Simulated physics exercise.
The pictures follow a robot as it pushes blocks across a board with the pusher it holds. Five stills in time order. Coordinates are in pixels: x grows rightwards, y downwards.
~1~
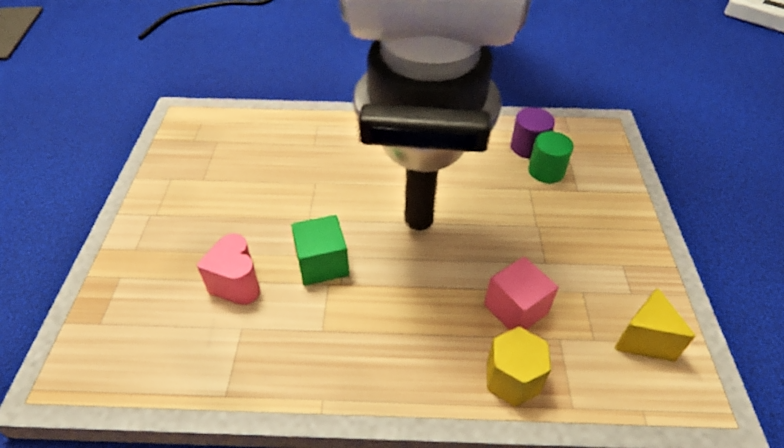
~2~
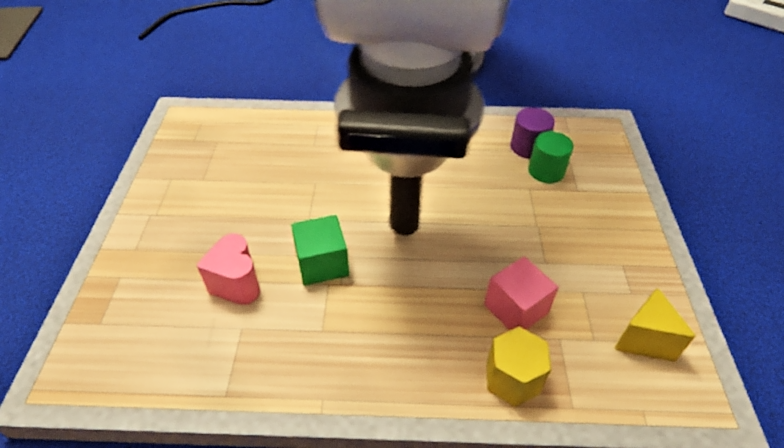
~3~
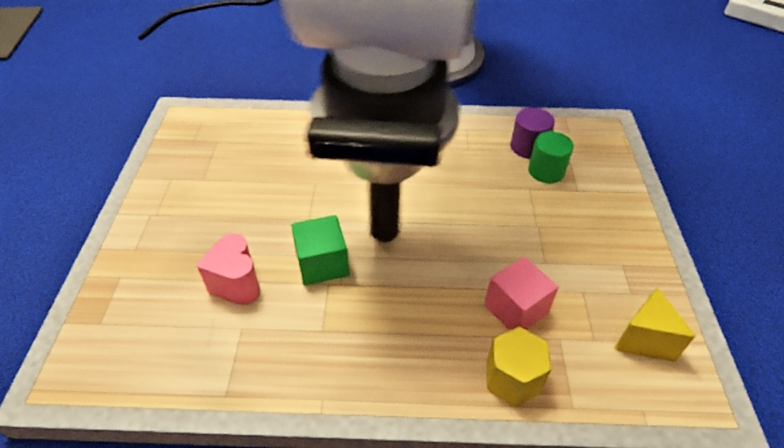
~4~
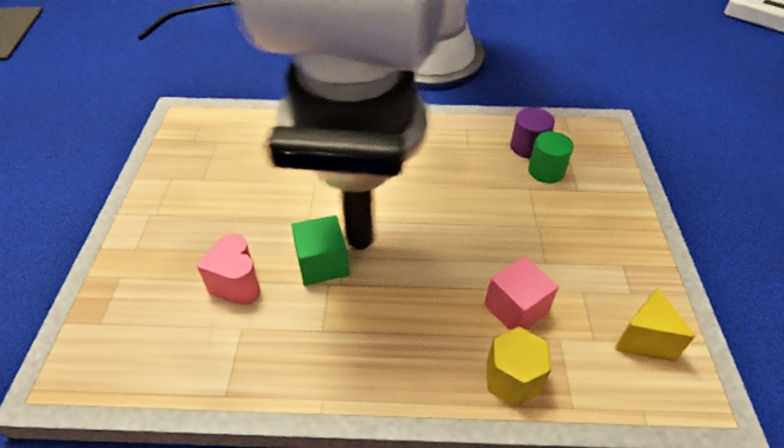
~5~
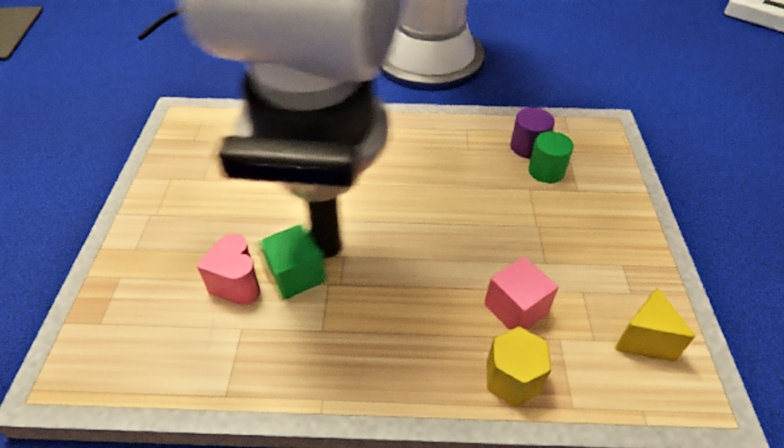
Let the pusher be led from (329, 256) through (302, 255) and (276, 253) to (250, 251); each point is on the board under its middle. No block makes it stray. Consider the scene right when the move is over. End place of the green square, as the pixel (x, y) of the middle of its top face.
The middle of its upper face should be somewhere near (254, 258).
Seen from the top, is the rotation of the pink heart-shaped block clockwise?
Yes, I think so.
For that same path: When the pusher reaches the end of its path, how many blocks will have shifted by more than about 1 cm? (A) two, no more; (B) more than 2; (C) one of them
My pick is A.
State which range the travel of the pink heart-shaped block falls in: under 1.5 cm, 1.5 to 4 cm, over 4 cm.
Displaced 1.5 to 4 cm.
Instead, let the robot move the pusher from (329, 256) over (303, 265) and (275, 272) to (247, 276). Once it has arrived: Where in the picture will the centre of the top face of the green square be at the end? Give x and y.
The middle of its upper face should be somewhere near (212, 280).
What follows on the original path. Halfway along, pusher (287, 245); pink heart-shaped block (209, 266), turned 15° clockwise; green square (260, 256), turned 40° anticlockwise.
At the end, pusher (247, 241); pink heart-shaped block (204, 270), turned 20° clockwise; green square (254, 258), turned 50° anticlockwise.
